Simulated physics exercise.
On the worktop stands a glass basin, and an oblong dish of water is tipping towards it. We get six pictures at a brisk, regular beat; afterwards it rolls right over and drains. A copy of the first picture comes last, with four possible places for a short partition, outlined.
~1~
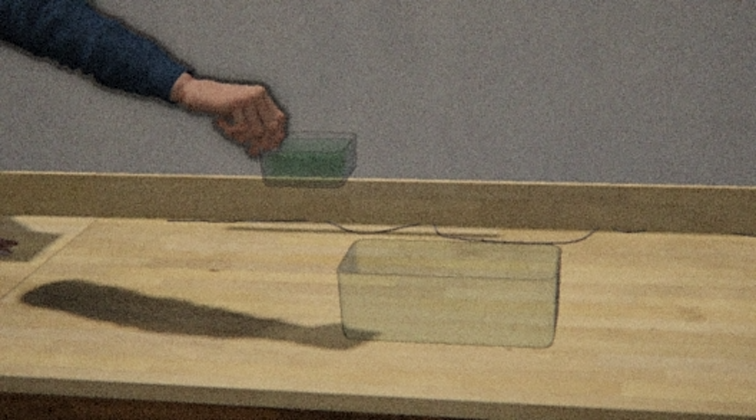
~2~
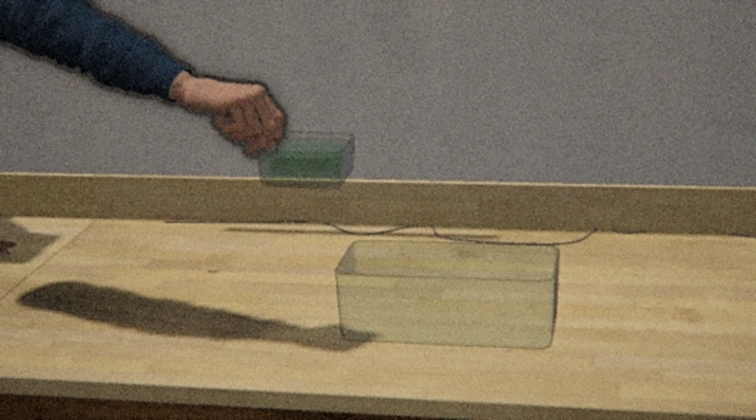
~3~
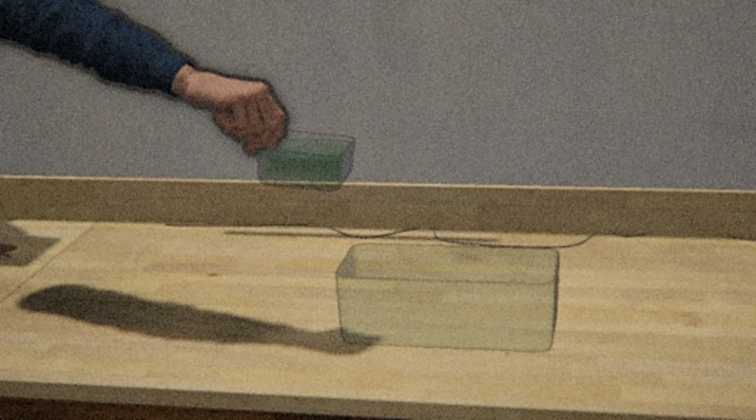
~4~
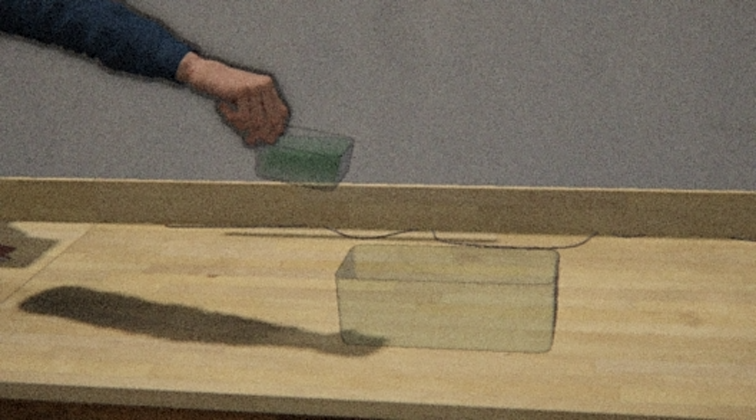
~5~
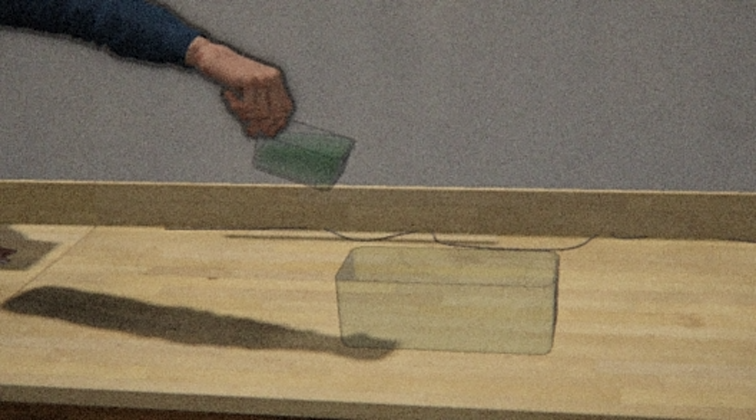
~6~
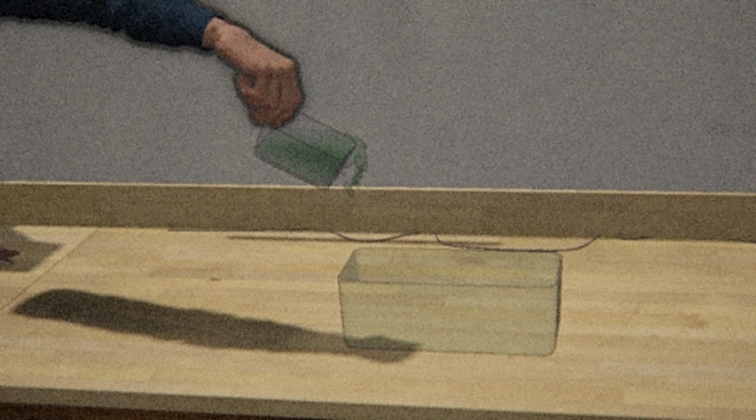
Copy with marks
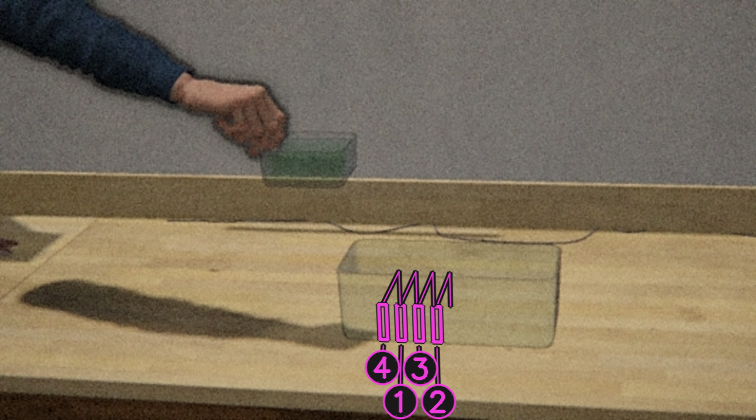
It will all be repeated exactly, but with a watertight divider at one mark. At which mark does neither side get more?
Best: 3.
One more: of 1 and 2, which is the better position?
1.
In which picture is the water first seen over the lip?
Picture 5.
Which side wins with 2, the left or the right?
The left one.
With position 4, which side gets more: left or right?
The right one.
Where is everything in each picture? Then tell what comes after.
Upright, lip at (349, 142); basin from (343, 337) to (554, 347); nothing has left yet, in the first frame.
Upright, lip at (347, 143); nothing has left yet, in the second frame.
Tipped about 5°, lip at (347, 146); nothing has left yet, in the third frame.
Tipped about 10°, lip at (347, 147); nothing has left yet, in the fourth frame.
Tipped about 18°, lip at (347, 149); water is over the lip, down to (347, 149), in the fifth frame.
Tipped about 27°, lip at (349, 150); water is over the lip, down to (356, 191), in the sixth frame.
On the marked copy, 1 at (401, 346); 2 at (436, 347); 3 at (419, 346); 4 at (383, 345).
Choosing 1, about 24 % ends left of the wall and 74 % right of it.
Choosing 2, about 93 % ends left of the wall and 5 % right of it.
Choosing 3, about 50 % ends left of the wall and 48 % right of it.
Choosing 4, about 8 % ends left of the wall and 89 % right of it.
